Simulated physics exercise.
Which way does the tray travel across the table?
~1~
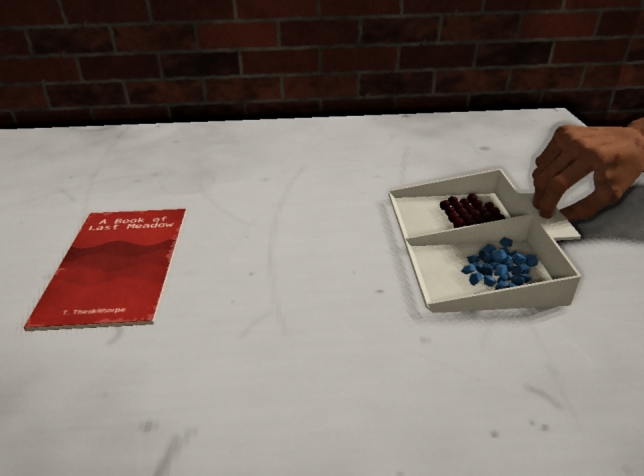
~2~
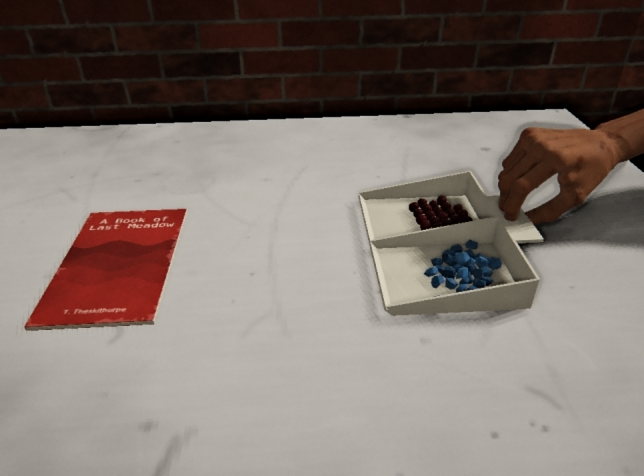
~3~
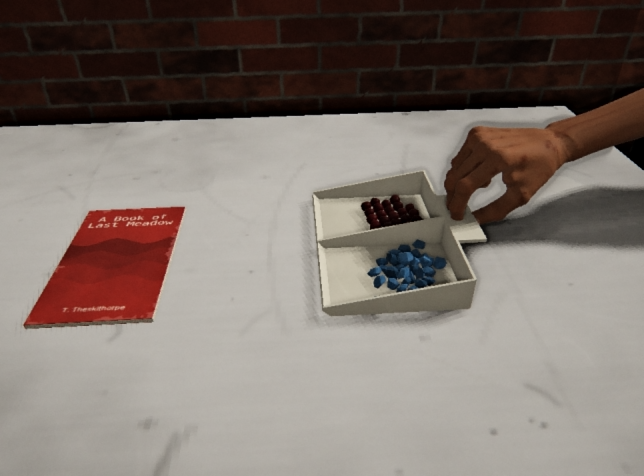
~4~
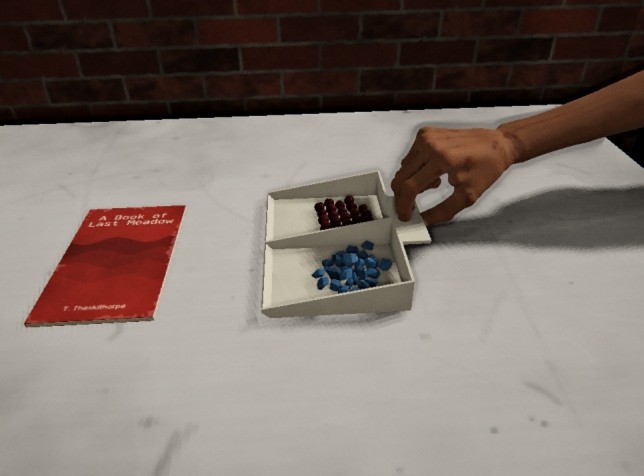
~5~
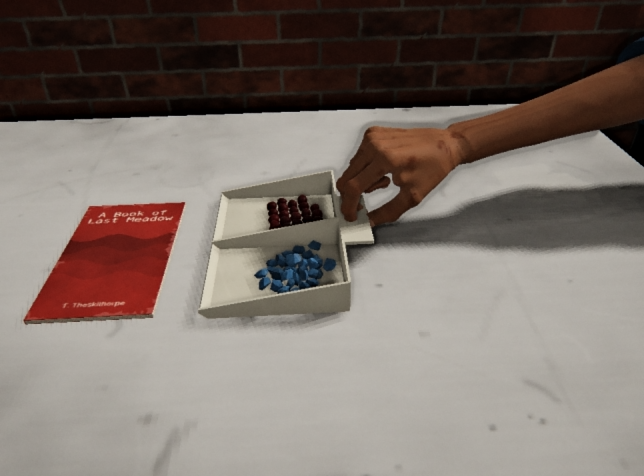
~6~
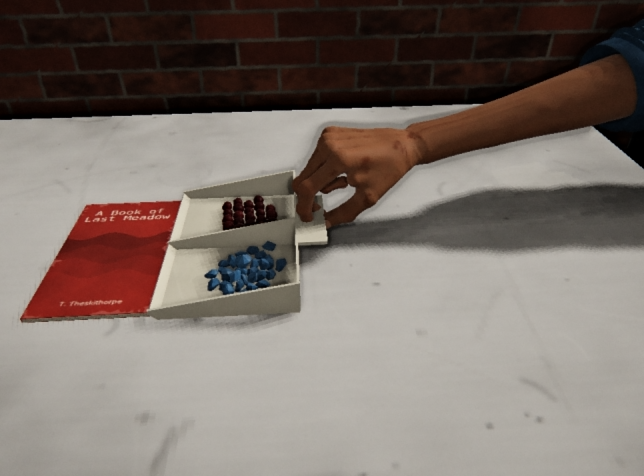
The tray moves to the left, toward the thin red book.
